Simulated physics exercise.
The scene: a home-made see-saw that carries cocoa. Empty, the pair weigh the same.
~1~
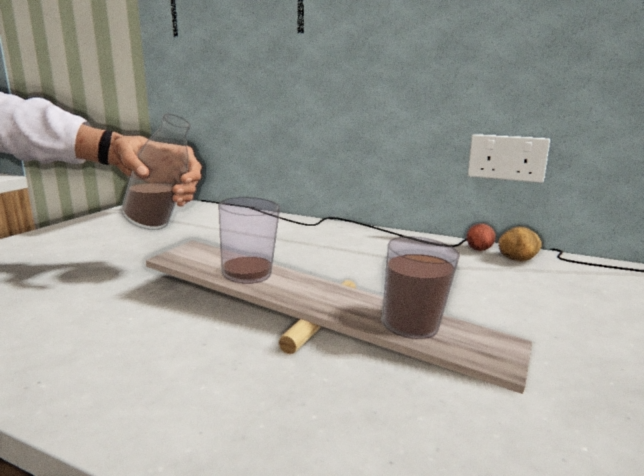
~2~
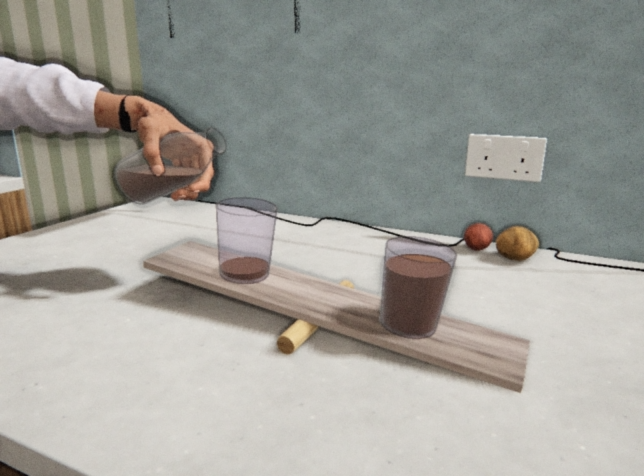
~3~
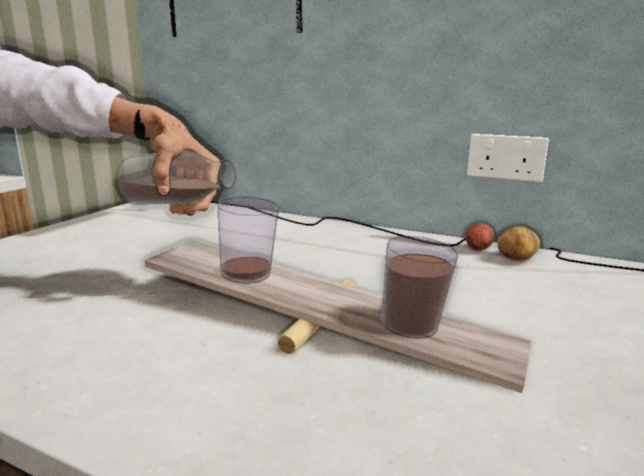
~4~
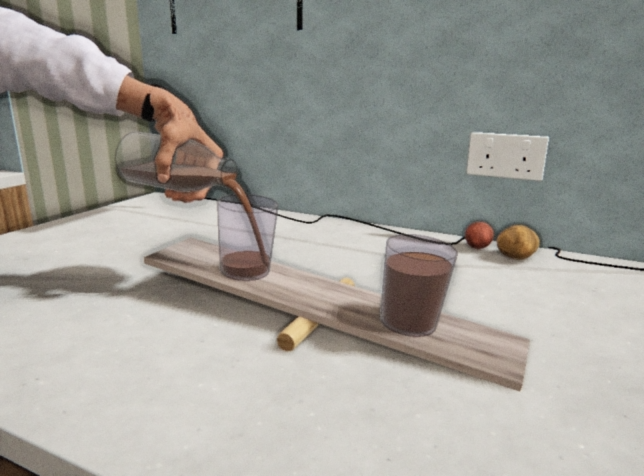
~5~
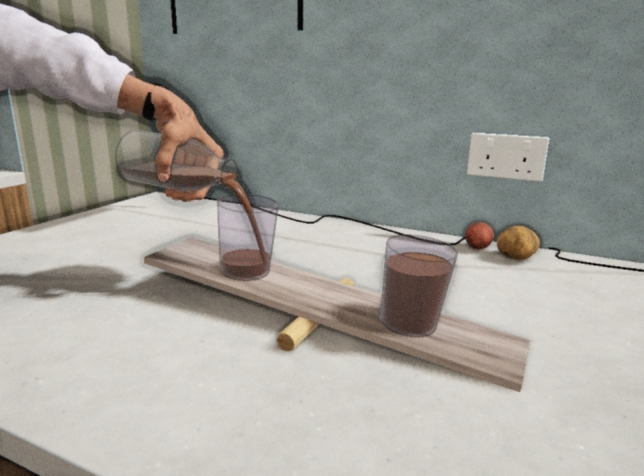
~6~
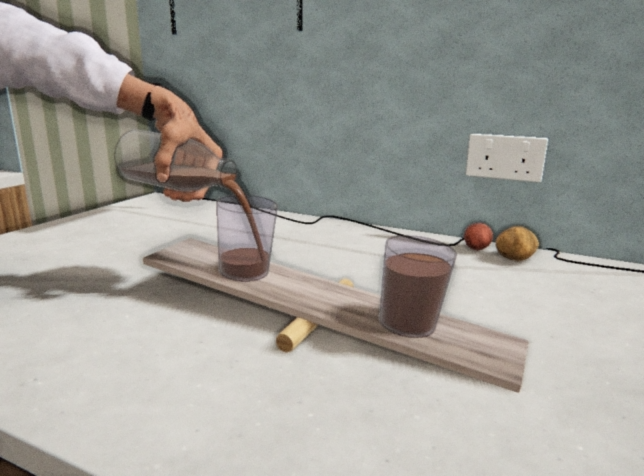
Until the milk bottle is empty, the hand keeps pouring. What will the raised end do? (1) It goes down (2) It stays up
It stays up.
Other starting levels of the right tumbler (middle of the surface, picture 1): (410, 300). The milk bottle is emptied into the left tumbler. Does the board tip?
Given that level, I'd expect it to seesaw across.
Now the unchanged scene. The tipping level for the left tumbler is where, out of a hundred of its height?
Around 75 %.
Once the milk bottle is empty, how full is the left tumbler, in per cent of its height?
Near 55 in a hundred.
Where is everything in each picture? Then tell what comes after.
In the first frame, the milk bottle is picked up; milk bottle (161, 169) tipped 30° with all of its load; left tumbler (248, 238) nearly empty, raised; right tumbler (417, 285) about three quarters full, on the low side.
In the second frame, the milk bottle leans over the left tumbler; rolling pin (289, 342); left tumbler nearly empty, surface at (244, 266).
In the third frame, the milk bottle leans over the left tumbler; milk bottle (181, 178) tipped 80° with all of its load; left tumbler (247, 238) nearly empty.
In the fourth frame, the cocoa is flowing; rolling pin (289, 339); left tumbler nearly empty, surface at (246, 260); right tumbler about three quarters full, surface at (419, 264).
In the fifth frame, the cocoa is flowing; milk bottle (182, 164) tipped 95° with nearly all of its load; left tumbler (247, 235) nearly empty.
In the sixth frame, the cocoa is flowing; rolling pin (288, 340); left tumbler nearly empty, surface at (244, 257); right tumbler about three quarters full, surface at (418, 265).
Next, the left tumbler is about a third full; the board leans as before.
After that, the left tumbler is about half full; the board leans as before.
Finally, the left tumbler is about half full; the board leans as before.
